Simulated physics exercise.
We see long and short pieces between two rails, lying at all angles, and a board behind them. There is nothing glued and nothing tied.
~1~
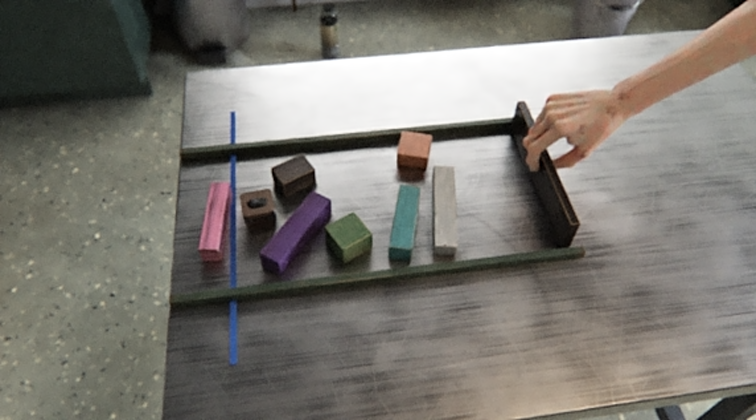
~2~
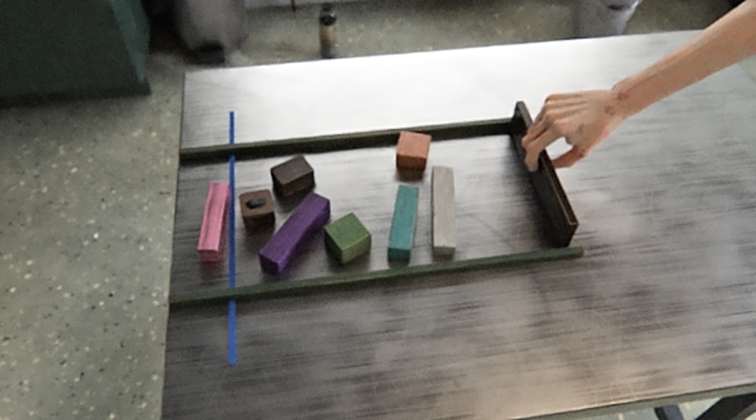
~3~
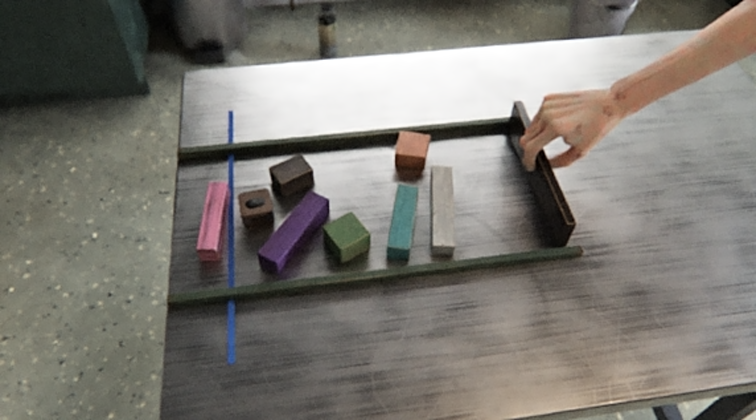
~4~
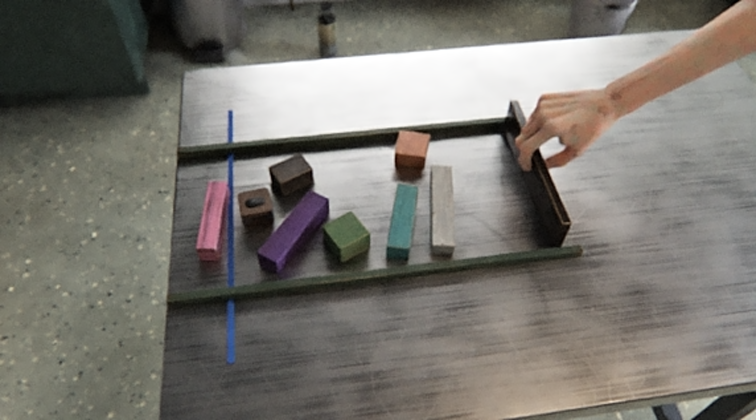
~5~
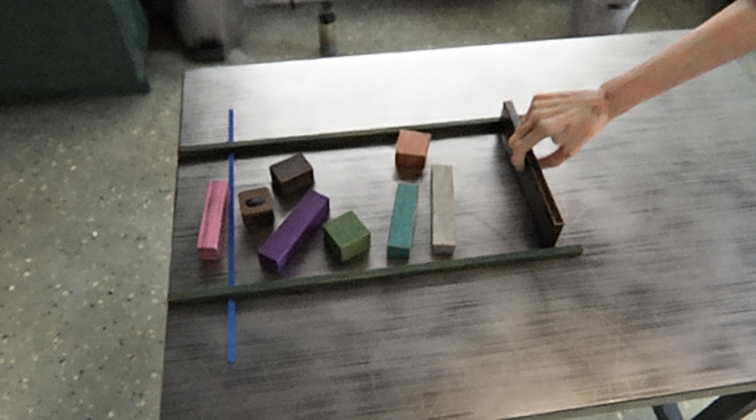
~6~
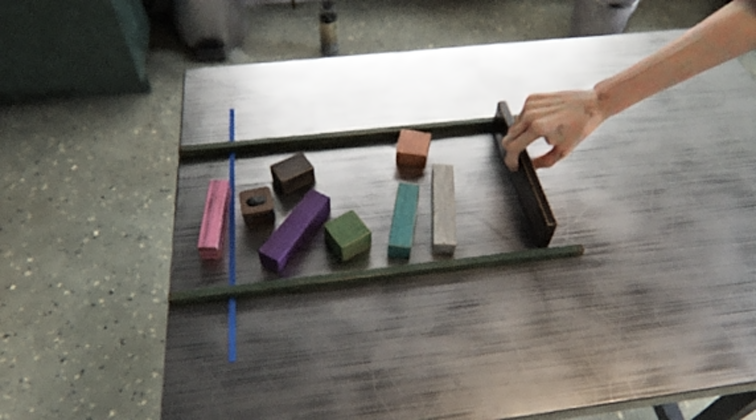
A dark board held by a hand slid slightly left between two rails, while the scattered colored sticks and blocks ahead of it, including a pink stick left of the blue tape, stayed still.
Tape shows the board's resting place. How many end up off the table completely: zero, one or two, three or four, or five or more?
I expect three or else four of them will drop off.
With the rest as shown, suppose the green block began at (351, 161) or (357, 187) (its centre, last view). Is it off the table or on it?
Trial 1: Still up; trial 2: Still up.
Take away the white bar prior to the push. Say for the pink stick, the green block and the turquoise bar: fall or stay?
Note: Pink stick is off by the end; green block is on by the end; turquoise bar is on by the end.
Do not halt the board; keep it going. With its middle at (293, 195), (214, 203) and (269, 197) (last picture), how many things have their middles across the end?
First 0, then 5, then 1.
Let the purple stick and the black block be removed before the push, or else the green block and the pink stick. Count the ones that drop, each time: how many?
First 3, then 1.
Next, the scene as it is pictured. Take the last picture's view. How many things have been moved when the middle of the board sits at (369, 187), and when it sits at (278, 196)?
That gives 5 for the first and 8 for the second.
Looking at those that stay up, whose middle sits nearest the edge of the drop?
That would be the black block.
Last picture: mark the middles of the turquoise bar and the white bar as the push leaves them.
Positions - first (196, 249), then (220, 233).
Early on, none off yet; pink stick at rest near (215, 218); brown case at rest near (258, 208); purple stick at rest near (296, 230).
A while later, none off yet; pink stick at rest near (215, 218); brown case moving near (253, 206); purple stick travelled a little near (274, 226).
Further along, none off yet; pink stick travelled a little near (168, 214); brown case travelled well along near (200, 196); purple stick travelled about its own width near (206, 225).
Finally, the number that fall off is three or four; lost, green block, purple stick, brown case and pink stick.
